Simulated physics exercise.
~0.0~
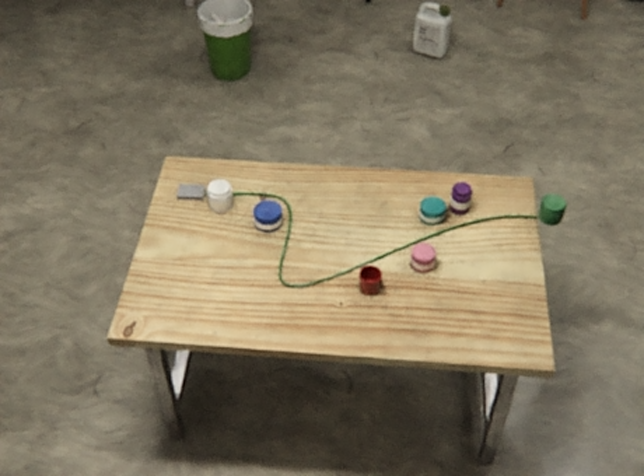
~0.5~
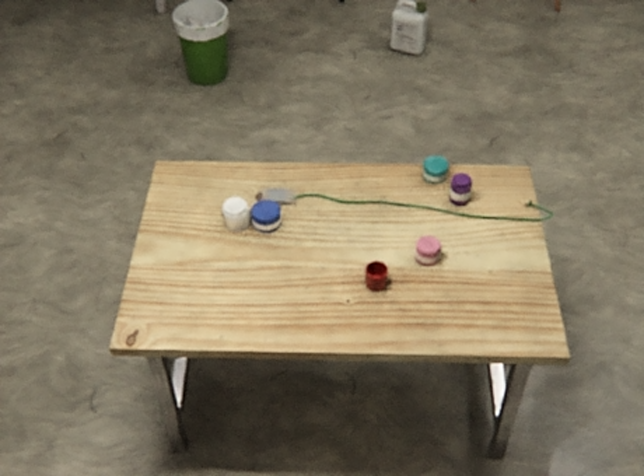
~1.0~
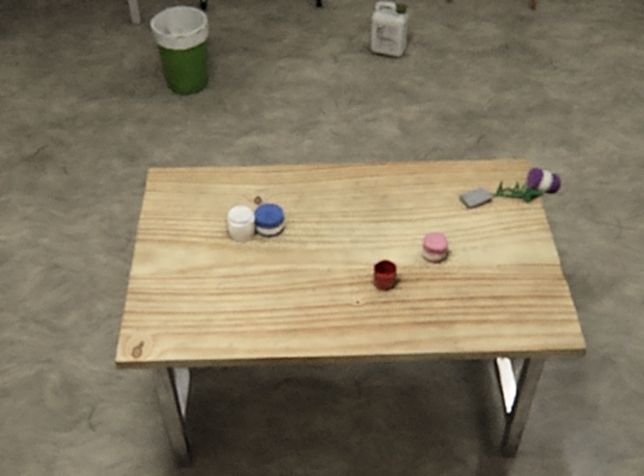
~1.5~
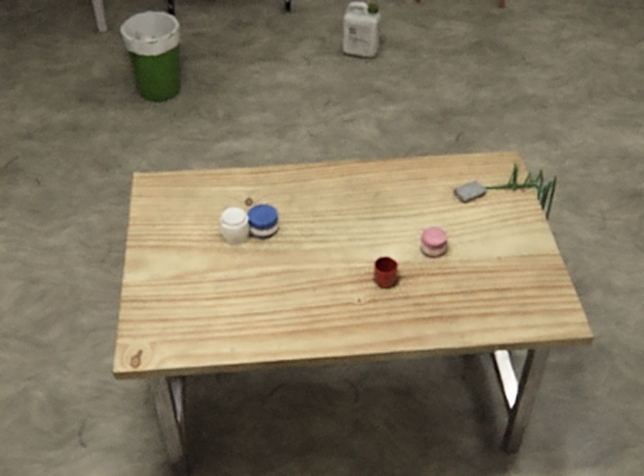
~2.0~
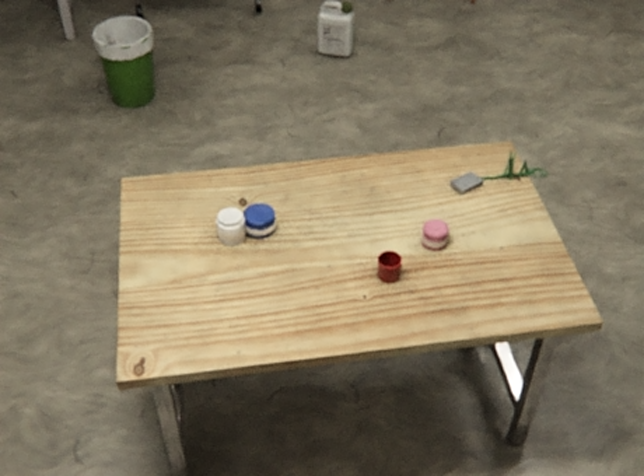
A green speaker hangs just off the right edge of a pale wooden table, seen from above on a grey concrete floor, its thin green cable winding left past a blue tin, red mug, pink tin, teal canister and purple jar to a grey phone beside a white jar. The speaker drops from view, and the cable pulls straighter, dragging the phone right. The white jar shifts slightly toward the blue tin, while the teal canister slides back and disappears. The purple jar tips over the right edge and vanishes. The phone stops near the far right corner, cable bunched beside it.
